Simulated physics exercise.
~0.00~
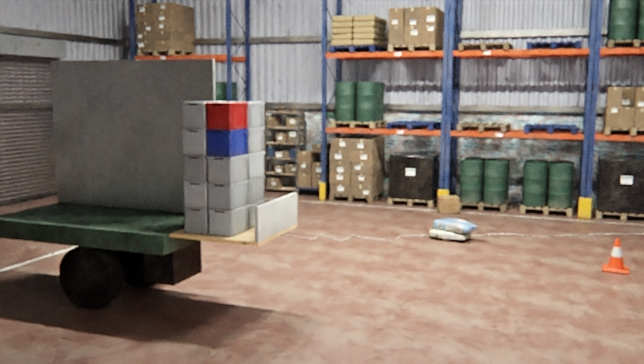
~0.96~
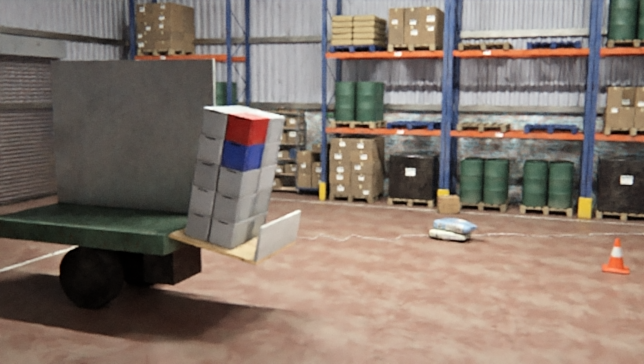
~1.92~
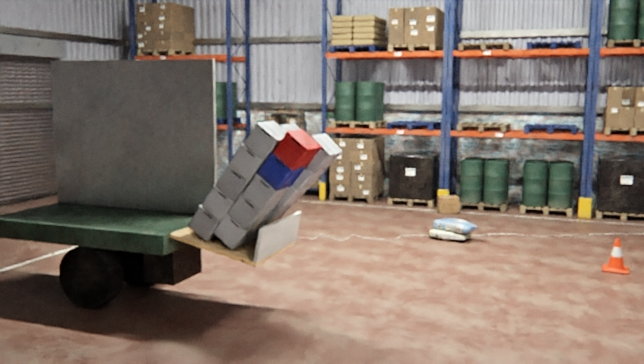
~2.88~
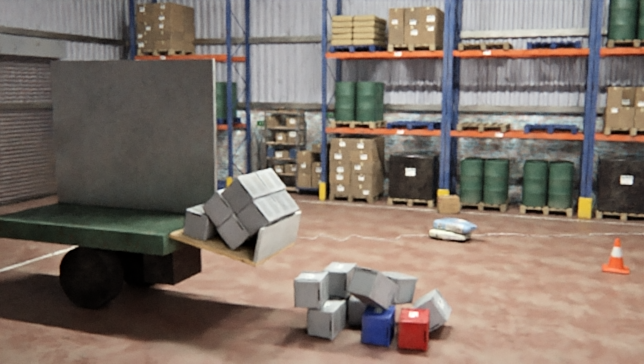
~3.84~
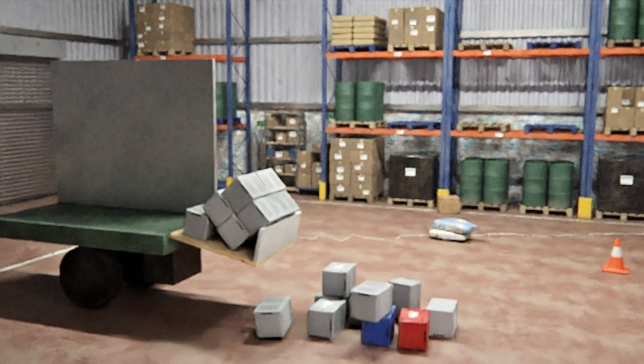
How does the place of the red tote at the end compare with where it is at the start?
At the start the red tote sits at the top of the stack on the tail lift. At the end it lies on the warehouse floor, lower and to the right of the lift.
